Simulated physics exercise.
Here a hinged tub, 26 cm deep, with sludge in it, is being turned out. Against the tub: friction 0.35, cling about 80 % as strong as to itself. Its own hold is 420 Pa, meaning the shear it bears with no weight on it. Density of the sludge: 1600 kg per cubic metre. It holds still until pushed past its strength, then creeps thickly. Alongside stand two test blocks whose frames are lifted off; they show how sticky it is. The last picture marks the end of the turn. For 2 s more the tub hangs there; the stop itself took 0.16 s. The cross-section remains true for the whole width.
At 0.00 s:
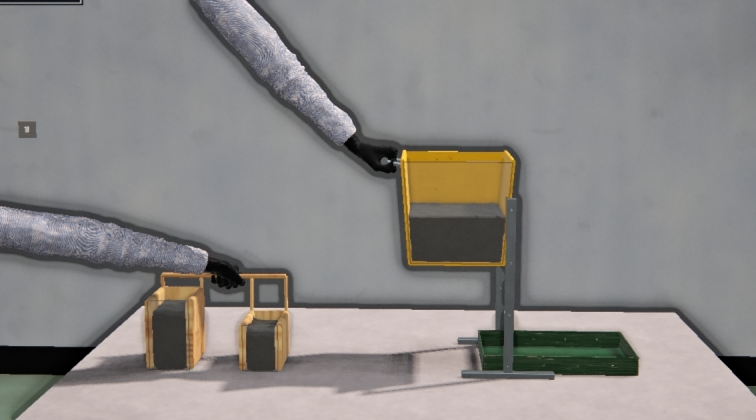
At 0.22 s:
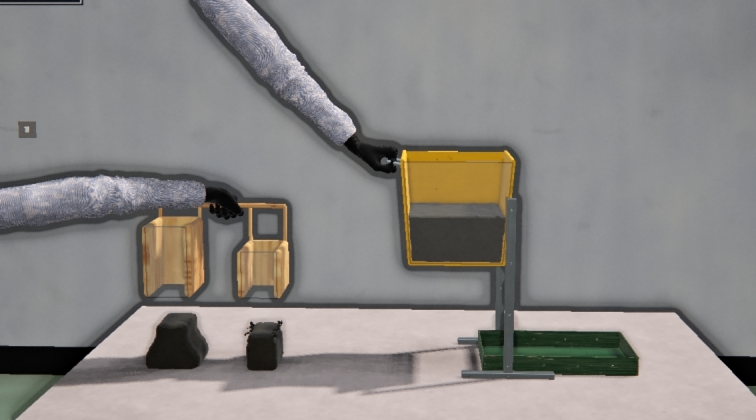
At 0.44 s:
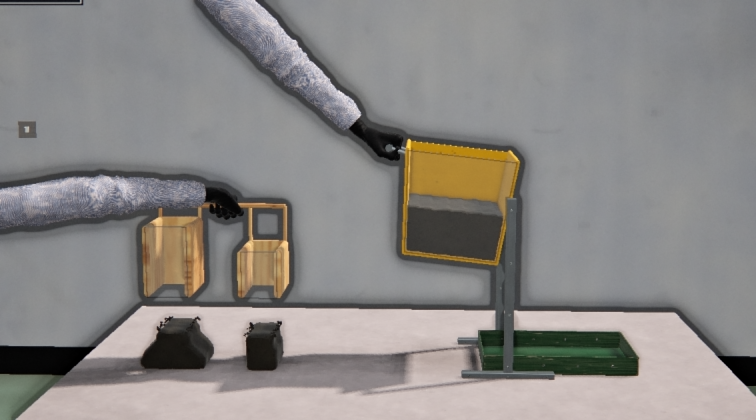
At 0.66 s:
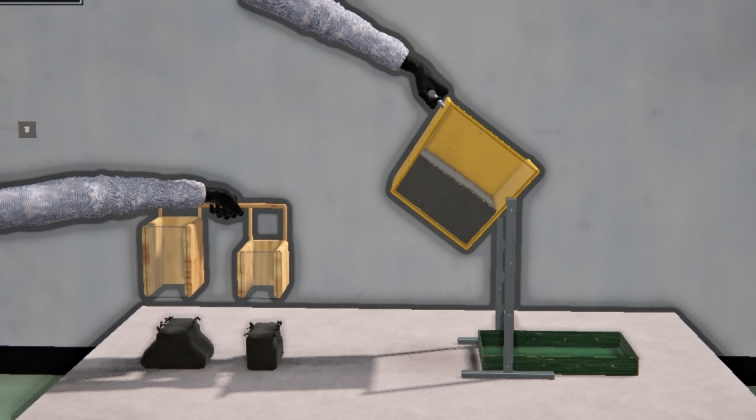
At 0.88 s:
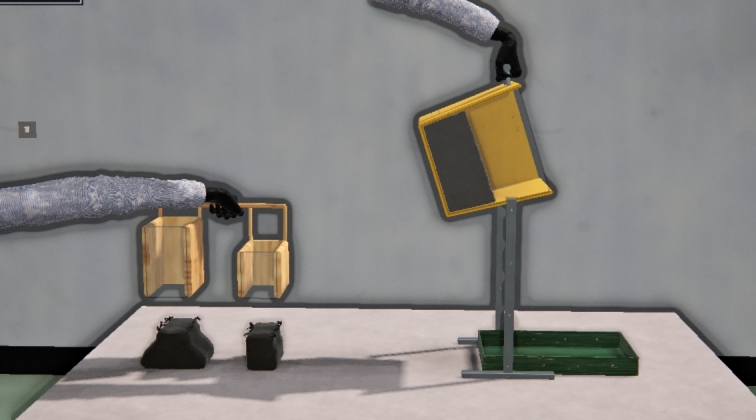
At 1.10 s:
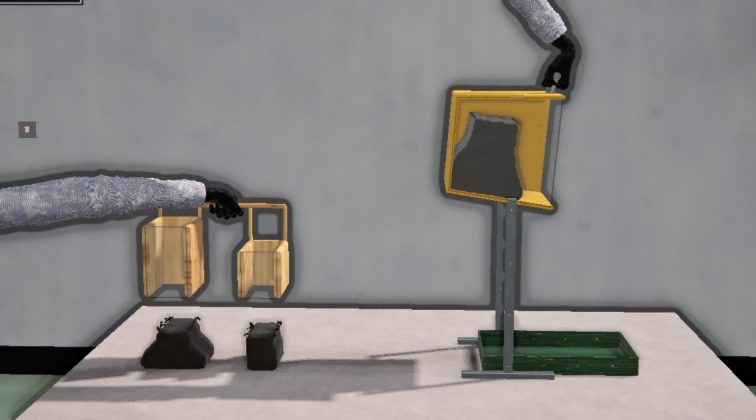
The video shows a gloved hand lifting wooden moulds off two dark blocks, the left one slumping noticeably, before another hand swings a yellow tub up and over to the right, the dark sludge changing shape inside it.
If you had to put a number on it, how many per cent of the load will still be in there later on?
My estimate is close to 55 per cent.
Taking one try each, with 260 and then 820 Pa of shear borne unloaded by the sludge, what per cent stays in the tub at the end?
Roughly 45 % followed by roughly 95 %.
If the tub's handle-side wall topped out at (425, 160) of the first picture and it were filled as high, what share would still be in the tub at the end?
Remaining in tub at end: Approx. 75 %.
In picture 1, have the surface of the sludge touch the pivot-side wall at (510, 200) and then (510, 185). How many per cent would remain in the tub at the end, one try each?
Roughly 45 per cent, then roughly 35 per cent.
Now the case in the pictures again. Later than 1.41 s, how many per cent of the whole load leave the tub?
About 8 percent.
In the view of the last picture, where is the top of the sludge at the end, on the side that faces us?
I'd say it peaks at roughly (482, 167) in the last picture.
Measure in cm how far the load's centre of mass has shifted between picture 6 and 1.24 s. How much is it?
Looks like around 7 cm to me.
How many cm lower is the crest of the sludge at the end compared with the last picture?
12 cm.
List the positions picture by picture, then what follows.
Handle-side rim at (404, 161), tilt 0 degrees; highest point of the sludge at (492, 217); test blocks 16 cm, 10 cm high (left to right), in the first picture.
Handle-side rim at (404, 161), tilt 0 degrees; highest point of the sludge at (492, 217); test blocks 12 cm, 9.8 cm high (left to right), in the second picture.
Handle-side rim at (410, 150), tilt 6 degrees; highest point of the sludge at (413, 207); test blocks 11 cm, 9.8 cm high (left to right), in the third picture.
Handle-side rim at (452, 105), tilt 37 degrees; highest point of the sludge at (423, 156); test blocks 11 cm, 9.8 cm high (left to right), in the fourth picture.
Handle-side rim at (520, 88), tilt 72 degrees; highest point of the sludge at (466, 113); test blocks 11 cm, 9.8 cm high (left to right), in the fifth picture.
Handle-side rim at (563, 99), tilt 95 degrees; highest point of the sludge at (480, 119); test blocks 11 cm, 9.8 cm high (left to right), in the sixth picture.
By 1.24 s, the tub is at 95 degrees and holds 94 %.
By 1.41 s, the tub is at 95 degrees and holds 63 %.
By 1.58 s, the tub is at 95 degrees and holds 55 %.
By 1.75 s, the tub is at 95 degrees and holds 55 %.
By 3.10 s, at the end, the tub is at 95 degrees and holds 55 %.
